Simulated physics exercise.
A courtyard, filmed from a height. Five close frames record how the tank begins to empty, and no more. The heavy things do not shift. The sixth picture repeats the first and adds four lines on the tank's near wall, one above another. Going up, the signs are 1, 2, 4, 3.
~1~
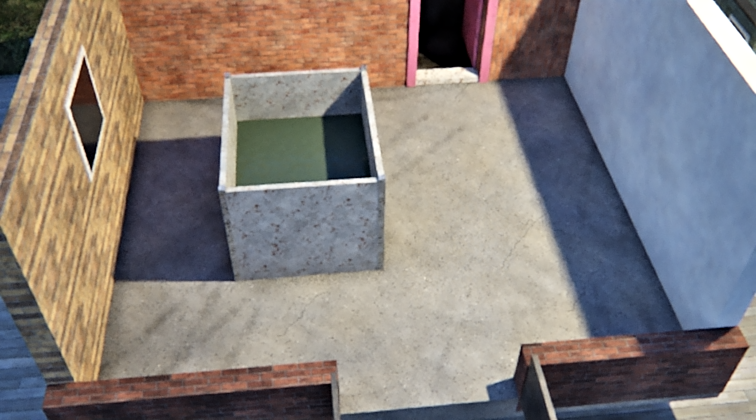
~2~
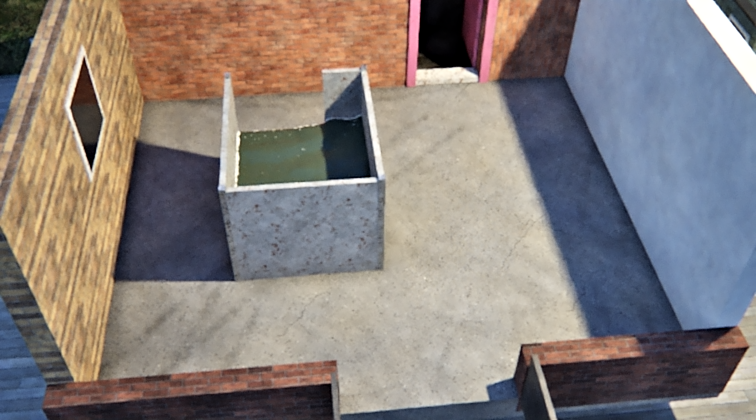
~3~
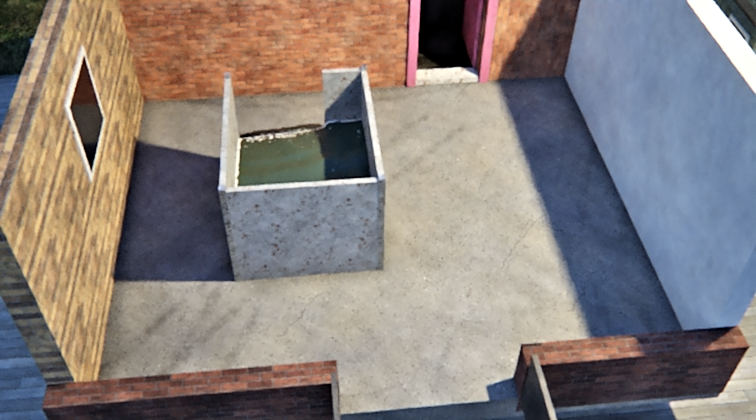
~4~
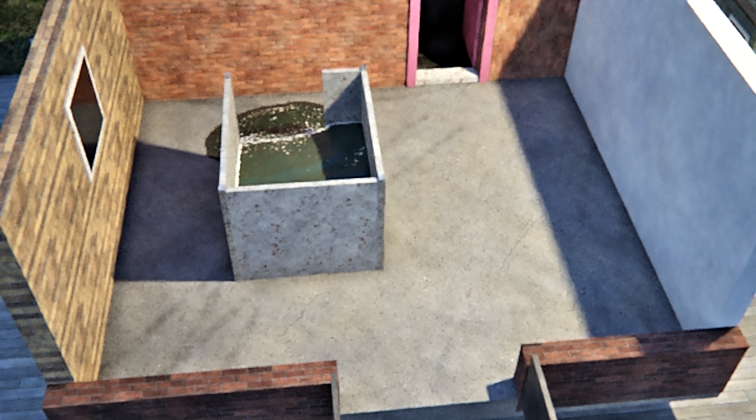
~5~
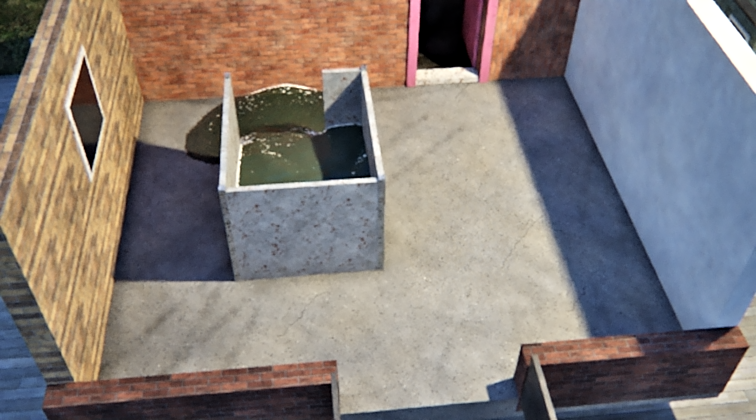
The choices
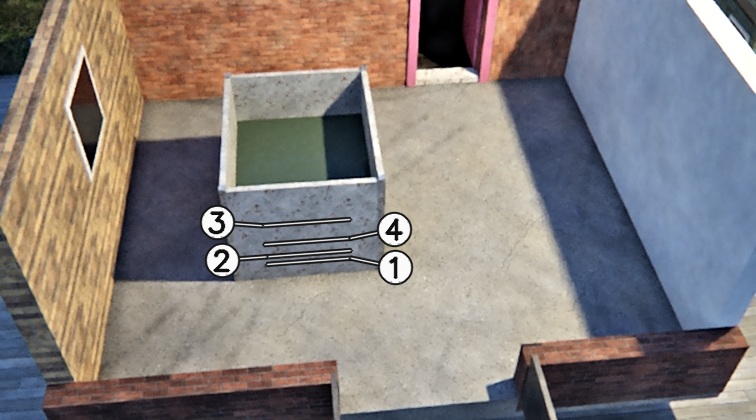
Green water surging out through the opened back of a concrete tank and spreading across the floor of a brick-walled courtyard.
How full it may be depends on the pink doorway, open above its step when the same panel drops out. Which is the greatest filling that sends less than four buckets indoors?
It is 3.
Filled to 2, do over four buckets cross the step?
No, not at all.
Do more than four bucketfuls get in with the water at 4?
No, that is safe.
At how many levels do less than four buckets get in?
All four.
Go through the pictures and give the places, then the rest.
Water in the tank at rest, its middle at (303, 168); foot of the pink doorway at (447, 83); open gate at (430, 349).
Water covers 1 % of the ground, its front hidden from here.
Water covers 3 % of the ground, its front hidden from here.
Water covers 7 % of the ground, its front hidden from here.
Water covers 11 % of the ground, its front hidden from here.
On the marked copy, 1 at (309, 261); 2 at (308, 253); 3 at (306, 222); 4 at (307, 241); from the bottom up 1, 2, 4, 3.
With 1, nothing gets over.
With 2, nothing gets over.
With 3, a splash gets over, under a bucket.
With 4, nothing gets over.
